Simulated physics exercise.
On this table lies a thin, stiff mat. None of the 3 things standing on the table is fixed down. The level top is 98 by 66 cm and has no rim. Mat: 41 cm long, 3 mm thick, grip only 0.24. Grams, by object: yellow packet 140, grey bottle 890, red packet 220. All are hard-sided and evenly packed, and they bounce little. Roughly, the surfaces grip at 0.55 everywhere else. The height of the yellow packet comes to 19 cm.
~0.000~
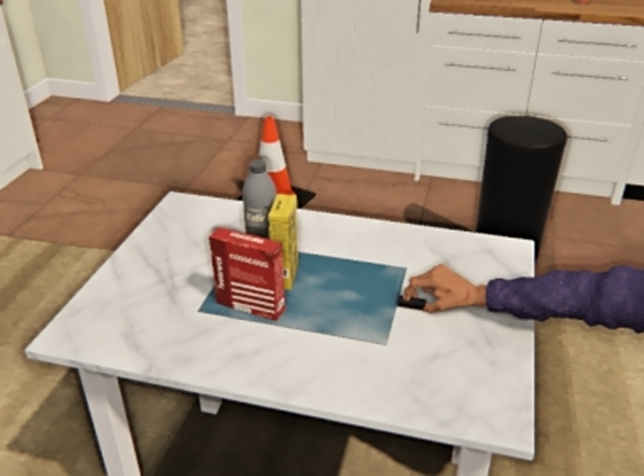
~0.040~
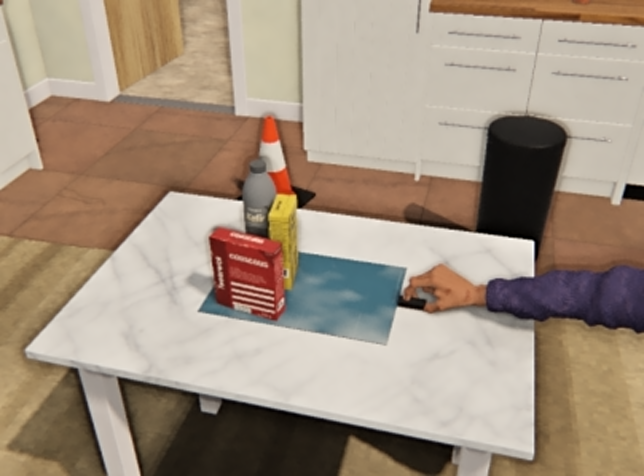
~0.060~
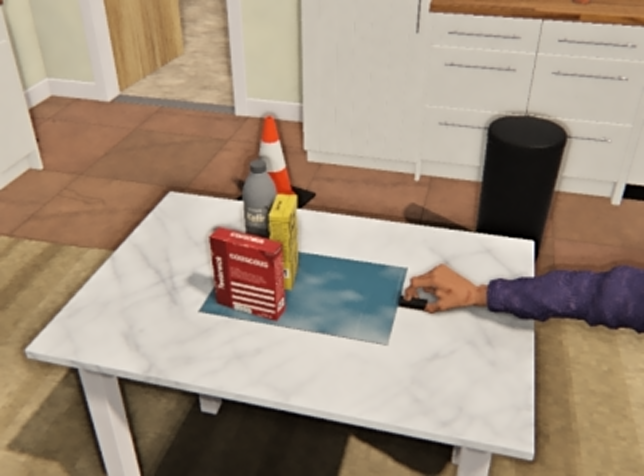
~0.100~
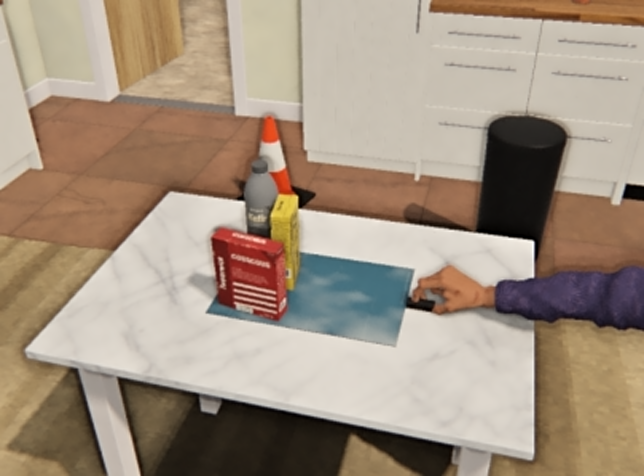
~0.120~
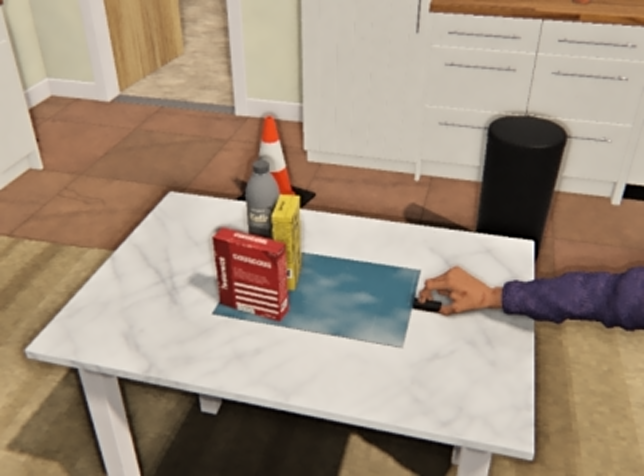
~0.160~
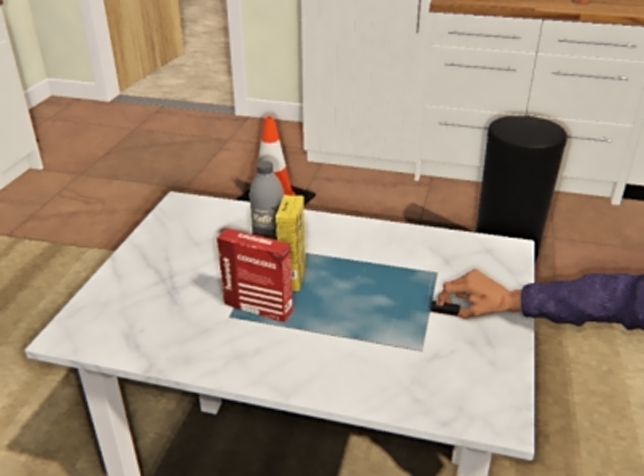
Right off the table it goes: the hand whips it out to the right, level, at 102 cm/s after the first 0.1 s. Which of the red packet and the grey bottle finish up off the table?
The red packet does not; the grey bottle does not.
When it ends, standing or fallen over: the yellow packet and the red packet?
Here's how it ends: The yellow packet comes down, and the red packet never goes down.
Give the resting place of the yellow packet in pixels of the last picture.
Near (380, 288).
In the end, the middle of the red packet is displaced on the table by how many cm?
Net distance near 13 cm.
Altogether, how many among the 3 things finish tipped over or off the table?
That makes 1.
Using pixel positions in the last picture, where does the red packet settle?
Around (307, 285).
By 0.36 s, mat pulled 28 cm; red packet 10 cm from its spot near (296, 283); grey bottle tilted 7° near (288, 216); yellow packet tilted 24°.
By 0.56 s, mat pulled 48 cm; red packet 13 cm from its spot near (307, 285); grey bottle 4 cm from its spot near (279, 216); yellow packet on its side.
When it is over (1.6 s), lying over on the table, yellow packet; not toppled but over 6 cm from the start, red packet; grey bottle within 6 cm of the start. End places, in pixels of the last picture, red packet near (307, 285), grey bottle near (281, 217).
